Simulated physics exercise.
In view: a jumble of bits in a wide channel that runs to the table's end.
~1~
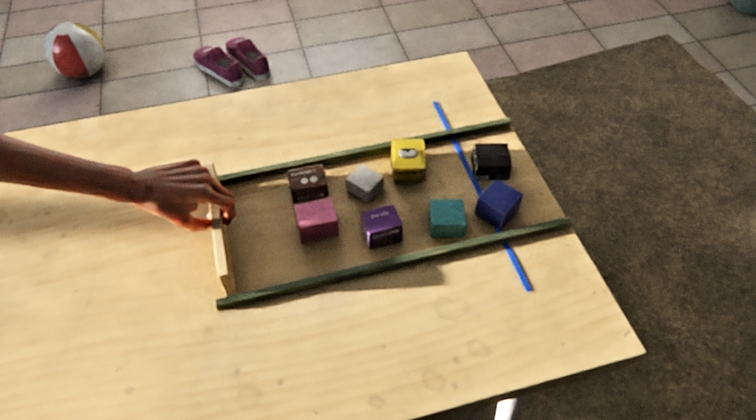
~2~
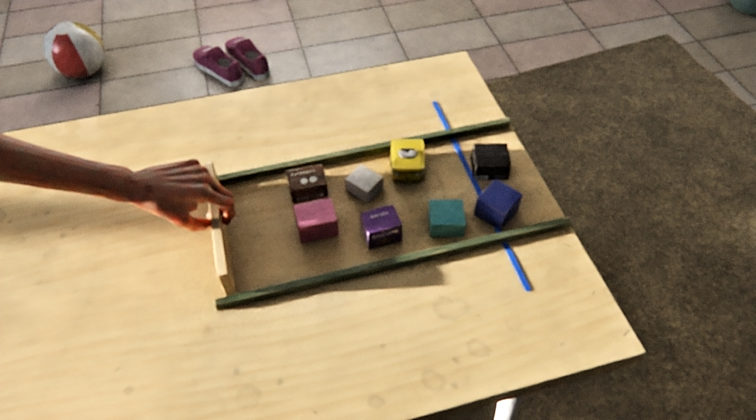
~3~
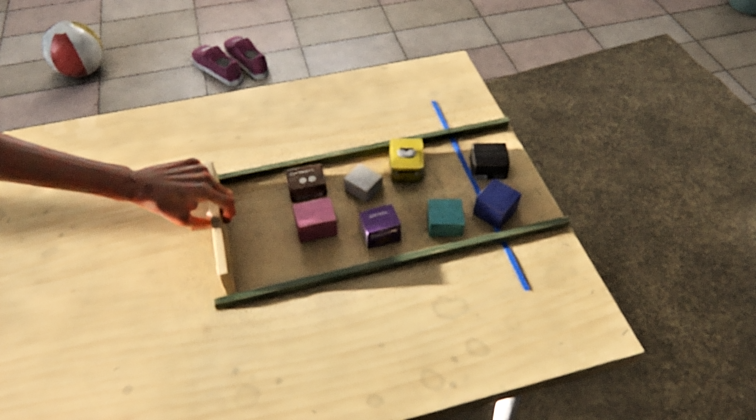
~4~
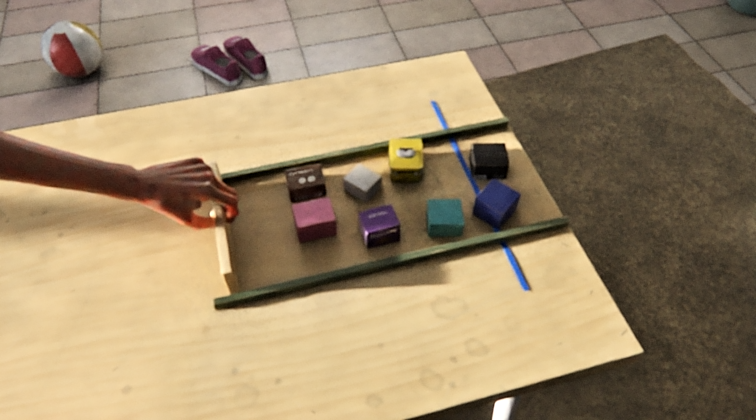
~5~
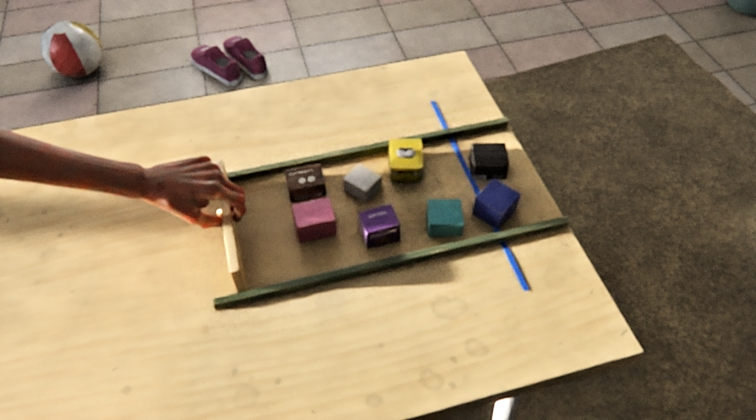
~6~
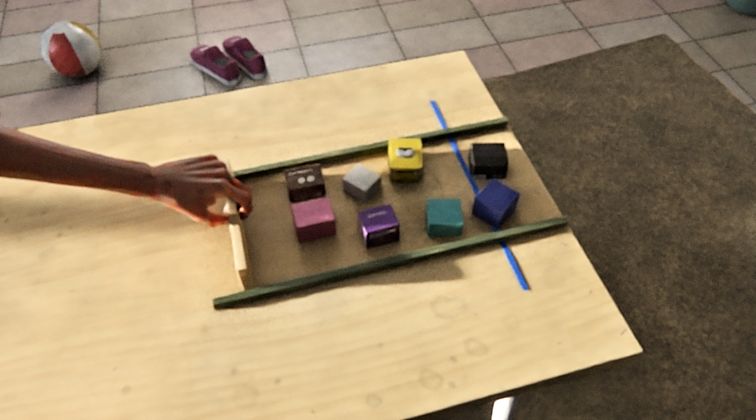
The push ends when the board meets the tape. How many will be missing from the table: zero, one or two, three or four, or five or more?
In the end the number that fall off is one or two.
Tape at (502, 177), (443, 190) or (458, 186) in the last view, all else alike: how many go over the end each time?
It would be 5, 0 and 0.
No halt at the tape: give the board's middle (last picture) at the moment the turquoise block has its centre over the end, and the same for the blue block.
Near (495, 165) and (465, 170).
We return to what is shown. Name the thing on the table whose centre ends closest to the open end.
The yellow case.
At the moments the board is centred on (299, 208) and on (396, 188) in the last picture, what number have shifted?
By then 2, and 6.
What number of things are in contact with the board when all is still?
The number is 3.
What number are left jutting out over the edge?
1 of them.
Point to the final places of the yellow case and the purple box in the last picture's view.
About (509, 132), and the other about (506, 210).
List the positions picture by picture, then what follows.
In the first picture, black box (491, 161); blue block (498, 204); turquoise block (447, 218); board (220, 227); tape (476, 184).
In the second picture, blue block (498, 204); brown box (307, 183).
In the third picture, turquoise block (445, 218); white block (363, 183).
In the fourth picture, black box (489, 161); yellow case (405, 161).
In the fifth picture, blue block (496, 204); board (230, 223).
In the sixth picture, black box (488, 161); blue block (495, 203); turquoise block (444, 218); board (236, 222); tape (473, 183).
Soon after, none off yet; black box at rest near (488, 161); blue block at rest near (495, 203); turquoise block at rest near (444, 218).
Then, none off yet; black box at rest near (488, 161); blue block at rest near (495, 203); turquoise block at rest near (449, 219).
Further on, none off yet; black box moved about its own width near (518, 161); blue block moved about its own width near (532, 200); turquoise block moved well along near (498, 205).
At rest, the number that fall off is one or two; fallen, blue block and black box.
